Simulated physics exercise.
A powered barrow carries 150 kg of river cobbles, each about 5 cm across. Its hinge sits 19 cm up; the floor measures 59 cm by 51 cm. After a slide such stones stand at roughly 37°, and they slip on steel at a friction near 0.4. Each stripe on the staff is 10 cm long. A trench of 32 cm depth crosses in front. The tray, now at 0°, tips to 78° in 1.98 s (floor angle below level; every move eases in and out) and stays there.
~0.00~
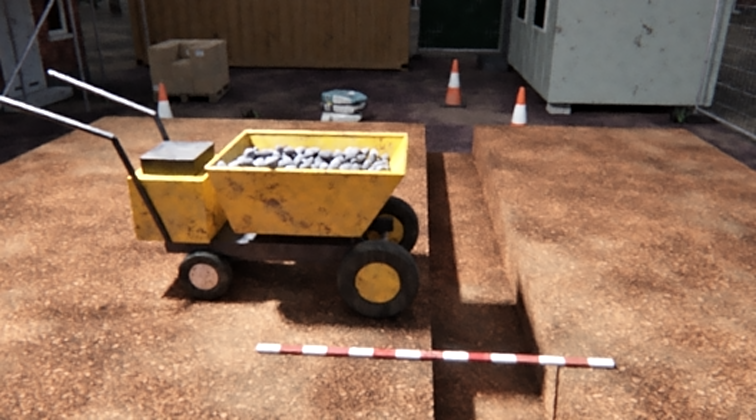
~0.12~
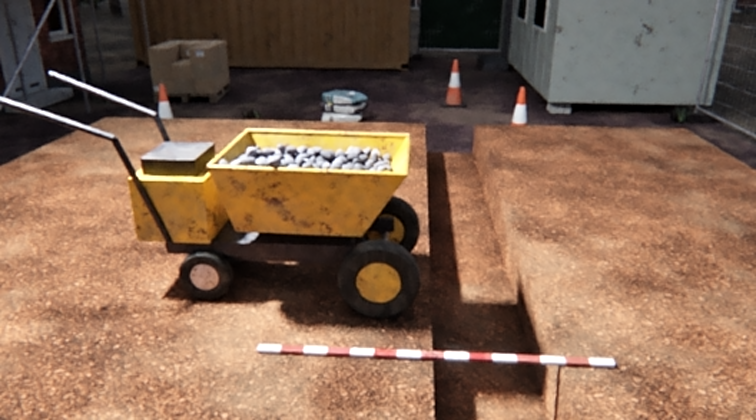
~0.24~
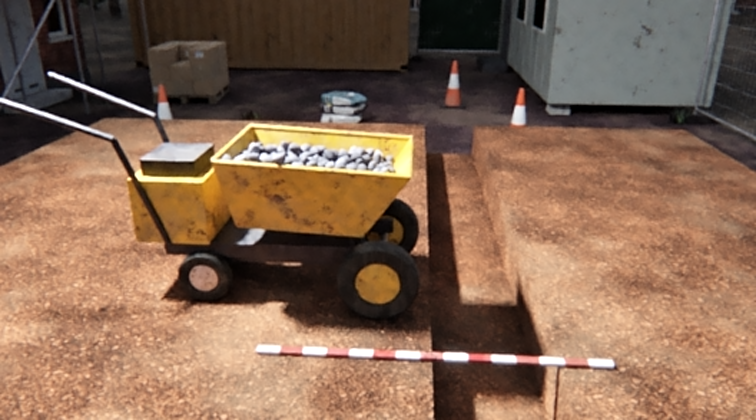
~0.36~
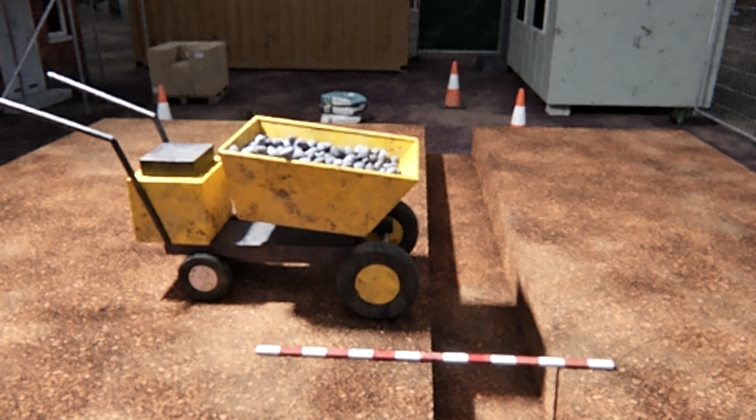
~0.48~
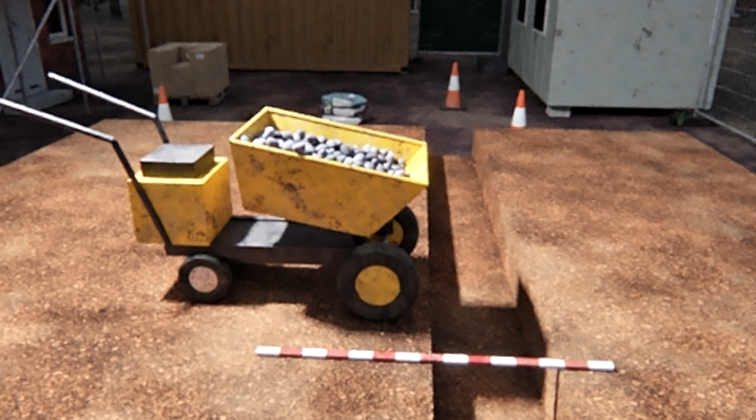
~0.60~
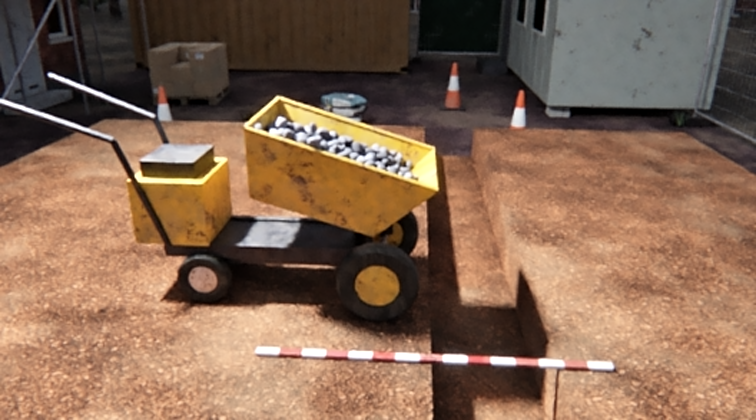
A yellow barrow's tray of grey stones gradually tilts down to the right beside a trench.
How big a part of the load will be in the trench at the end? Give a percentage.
Close to 73 in a hundred.
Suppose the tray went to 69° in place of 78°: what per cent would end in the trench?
It would be near 65 per cent.
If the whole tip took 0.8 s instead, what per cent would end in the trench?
It would be near 55 per cent.
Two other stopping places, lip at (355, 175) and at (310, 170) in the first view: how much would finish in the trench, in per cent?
About 100 and 95 per cent.
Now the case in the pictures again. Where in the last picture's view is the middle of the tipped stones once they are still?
Their middle is at about (510, 329).
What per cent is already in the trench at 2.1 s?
Some 35 per cent.
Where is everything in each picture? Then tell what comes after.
The tray is at 0°, its lip at (404, 174); the top of the load is at (294, 152), in the first frame.
The tray is at 1°, its lip at (406, 175); the top of the load is at (289, 152); the stones move at 0.1 m/s on average, in the second frame.
Lip at (410, 177), floor tilted 3°, highest stones at (284, 149); the stones move at 0.2 m/s on average, in the third frame.
Lip at (417, 180), floor tilted 7°, highest stones at (286, 143); the stones move at 0.3 m/s on average, in the fourth frame.
Lip at (427, 185), floor tilted 12°, highest stones at (284, 136); the stones move at 0.4 m/s on average, in the fifth frame.
Lip at (438, 191), floor tilted 17°, highest stones at (286, 127); the stones move at 0.5 m/s on average, in the sixth frame.
After 1.5 s the floor is at 66°; 98 % in the tray, 2 % in the trench; the foremost stones are at (521, 274).
After 2.1 s the floor is at 78°; 41 % in the tray, 37 % in the trench, 22 % past the trench; the foremost stones are at (643, 296).
After 2.4 s the floor is at 78°; 19 % in the tray, 53 % in the trench, 28 % past the trench; the foremost stones are at (690, 295).
After 4.4 s the floor is at 78°; 0 % in the tray, 73 % in the trench, 27 % past the trench; the foremost stones are at (694, 278).
